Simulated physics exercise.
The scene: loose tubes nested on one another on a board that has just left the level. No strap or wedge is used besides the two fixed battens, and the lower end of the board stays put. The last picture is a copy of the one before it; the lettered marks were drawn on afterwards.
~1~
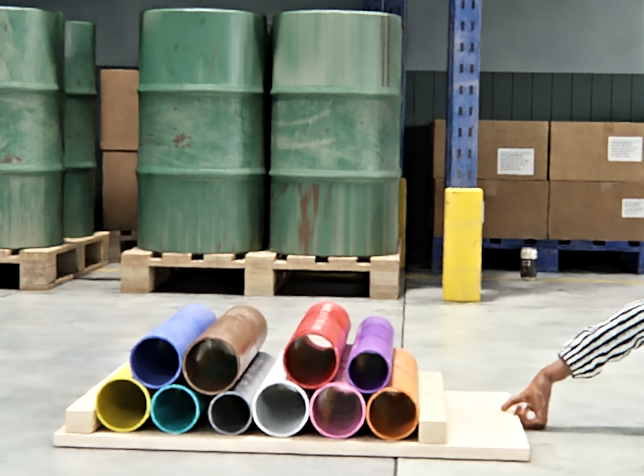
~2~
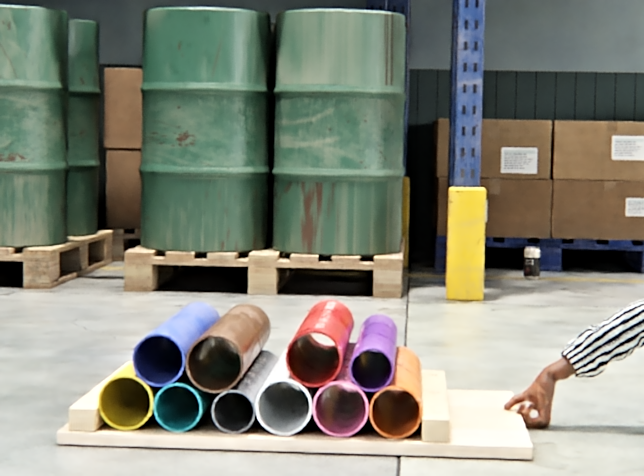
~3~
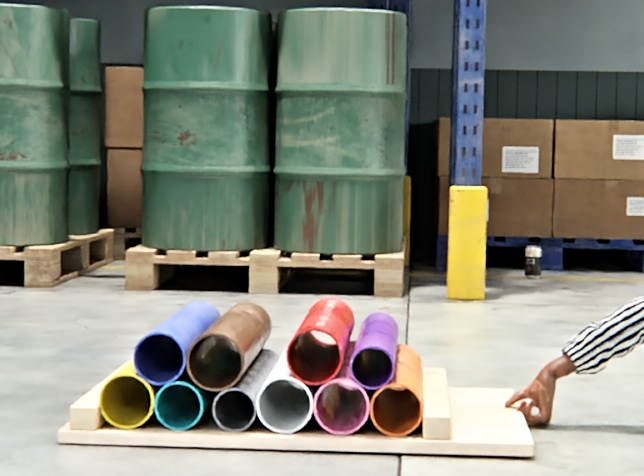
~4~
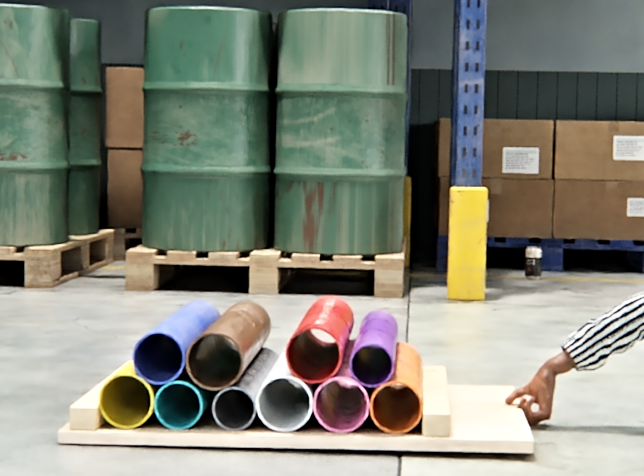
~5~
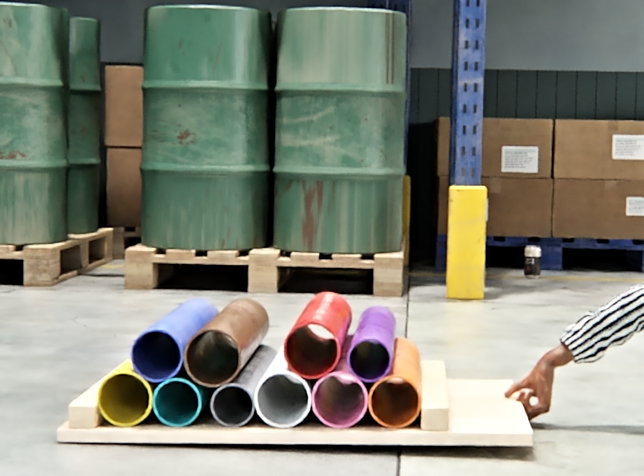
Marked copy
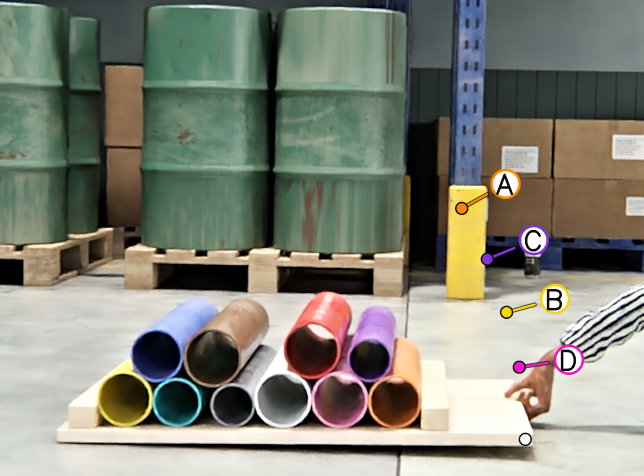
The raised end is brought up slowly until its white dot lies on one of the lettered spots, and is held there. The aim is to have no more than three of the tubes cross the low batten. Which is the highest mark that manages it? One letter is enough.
Lift it to A and no more.
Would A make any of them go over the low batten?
Yes, at A.
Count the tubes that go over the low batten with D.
The count is none.
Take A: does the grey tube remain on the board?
Yes, with A.
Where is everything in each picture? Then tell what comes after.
The first picture shows turquoise tube (175, 409); grey tube (231, 413).
The second picture shows grey tube (234, 412); white tube (284, 407).
The third picture shows board (305, 403); pink tube (342, 406); orange tube (396, 410); blue tube (159, 358).
The fourth picture shows board (305, 402); turquoise tube (179, 405).
The fifth picture shows board (304, 398); turquoise tube (177, 403).
On the marked copy, A at (461, 208); B at (507, 312); C at (488, 259); D at (519, 367); the white dot at (525, 440).
Following A. Soon after the start, board at 20°.
Later, board at 31°.
In the end, board at 31°, three over the low batten (brown, blue, red).
As for the rest, B none over the low batten; C none over the low batten; D none over the low batten.
